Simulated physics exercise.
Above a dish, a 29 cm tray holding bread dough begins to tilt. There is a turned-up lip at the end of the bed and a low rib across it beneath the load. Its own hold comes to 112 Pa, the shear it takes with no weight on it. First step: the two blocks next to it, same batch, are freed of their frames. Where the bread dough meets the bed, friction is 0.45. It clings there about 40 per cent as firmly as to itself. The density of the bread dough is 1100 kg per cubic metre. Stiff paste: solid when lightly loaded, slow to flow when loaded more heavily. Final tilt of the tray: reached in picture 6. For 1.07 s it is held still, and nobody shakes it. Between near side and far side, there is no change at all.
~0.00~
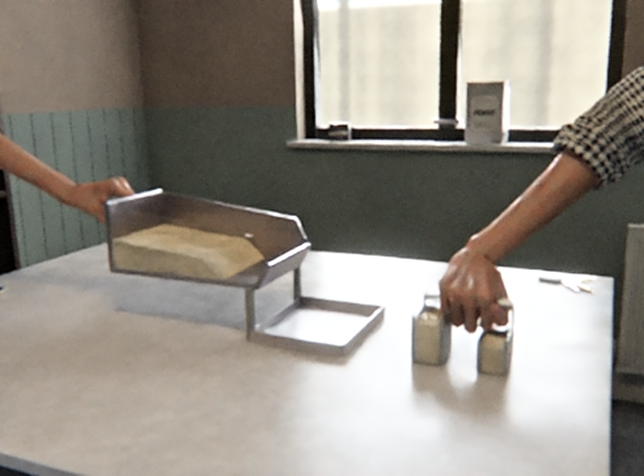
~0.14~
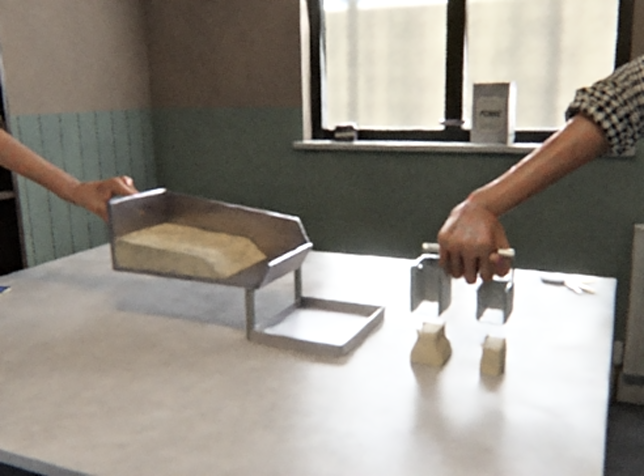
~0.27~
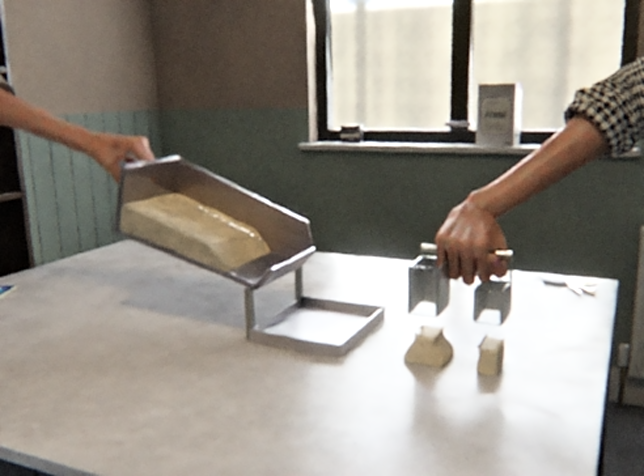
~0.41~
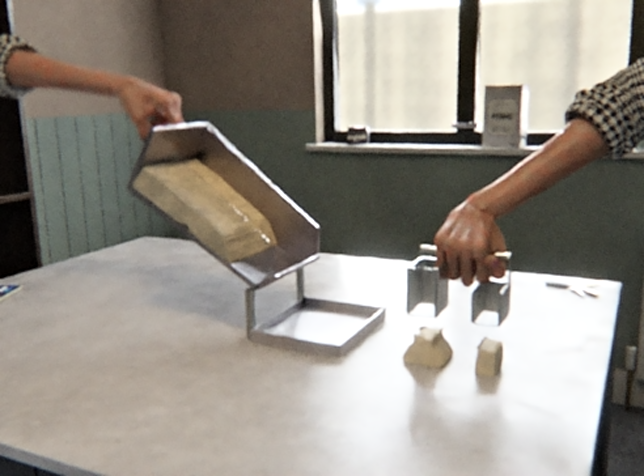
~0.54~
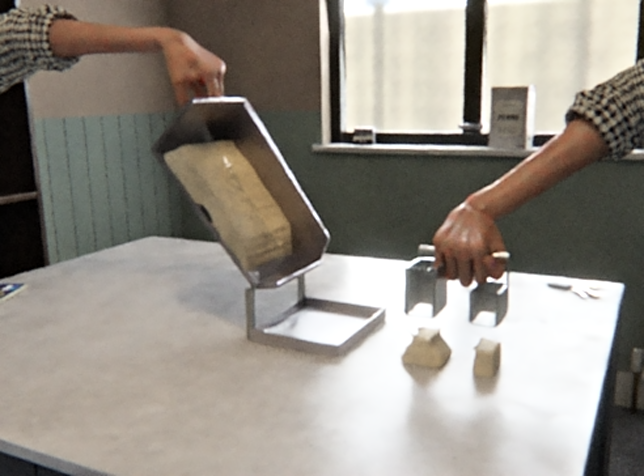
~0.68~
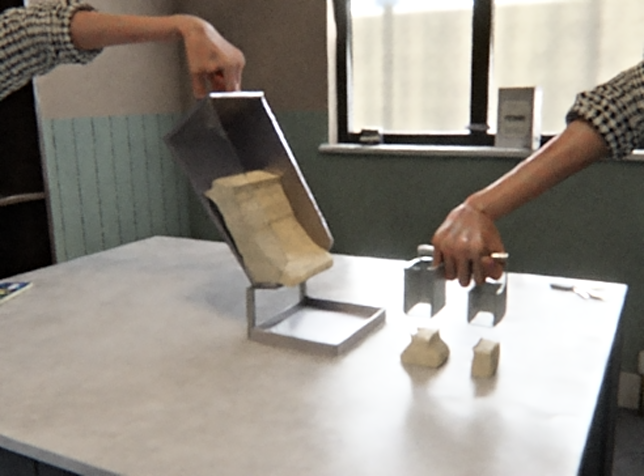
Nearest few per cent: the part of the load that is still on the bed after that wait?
Some 11 percent.
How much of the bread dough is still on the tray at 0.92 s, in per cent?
Close to 18 percent.
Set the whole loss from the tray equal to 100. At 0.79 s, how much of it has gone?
Roughly 40 percent.
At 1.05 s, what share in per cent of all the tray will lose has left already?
It comes to around 100 percent.
By 0.79 s, the tilt is 54 degrees and 62 % is on the bed.
By 0.92 s, the tilt is 54 degrees and 17 % is on the bed.
By 1.05 s, the tilt is 54 degrees and 13 % is on the bed.
By 1.18 s, the tilt is 54 degrees and 11 % is on the bed.
By 1.72 s, at the end, the tilt is 54 degrees and 11 % is on the bed.
